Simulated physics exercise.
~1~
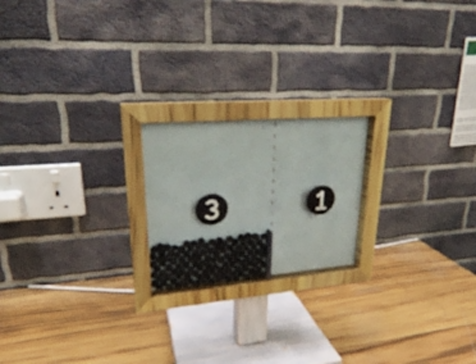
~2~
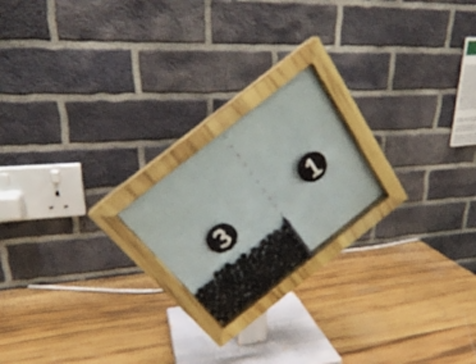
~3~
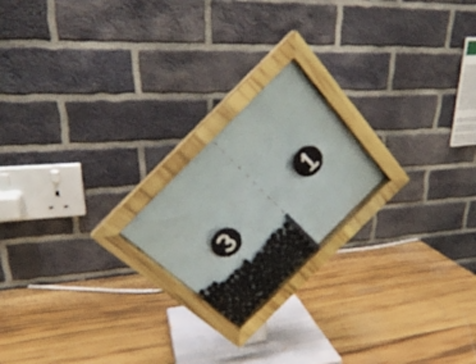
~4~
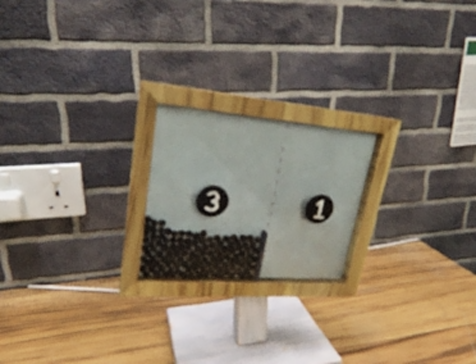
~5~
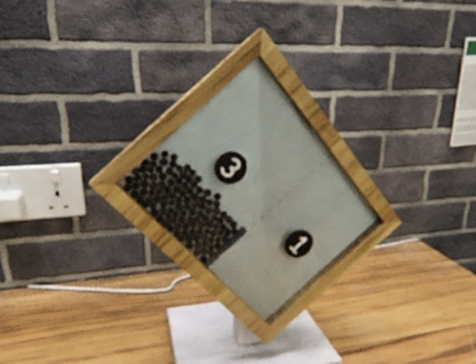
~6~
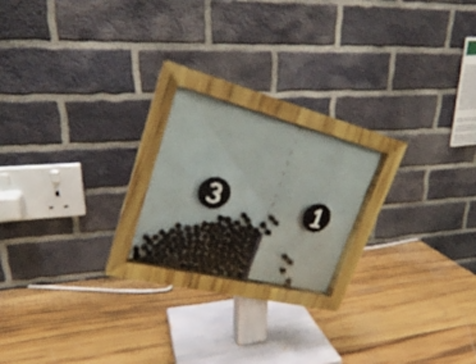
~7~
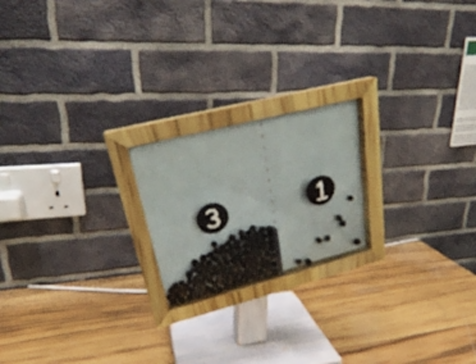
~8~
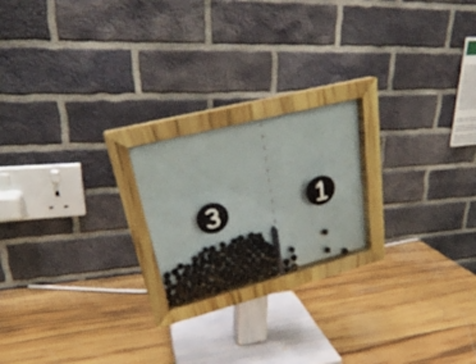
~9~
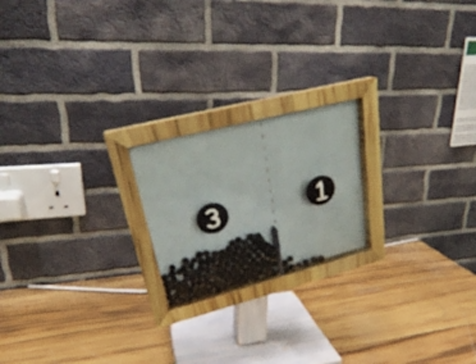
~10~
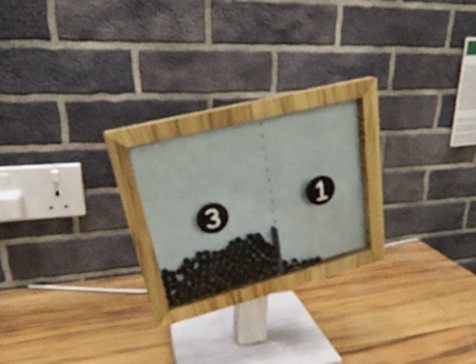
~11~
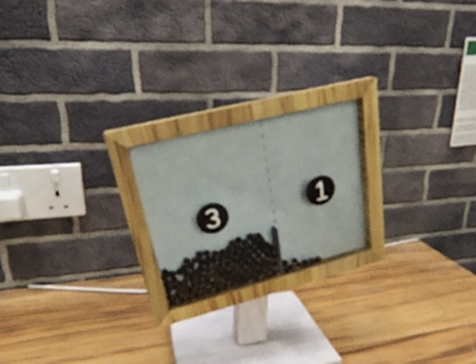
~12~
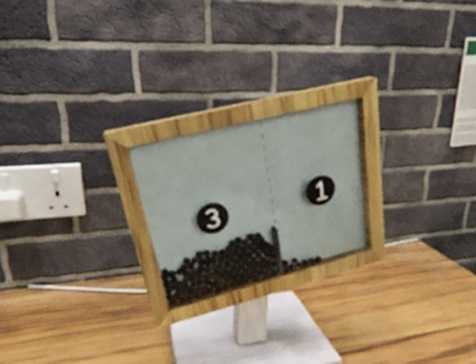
On a wooden table before a dark grey brick wall, seen from the front by a still camera, a wood-framed box with a pale face stands on a white base. Black beads lie heaped in its left section, under a round number three, beside a short divider; number one marks the right. The box tilts steeply anticlockwise, the beads banking against the divider. It swings back through level to a steep clockwise tilt, and the beads slide left. Turning back again, it spills a few beads into the right section. It stops tilted slightly anticlockwise, most beads still on the left.
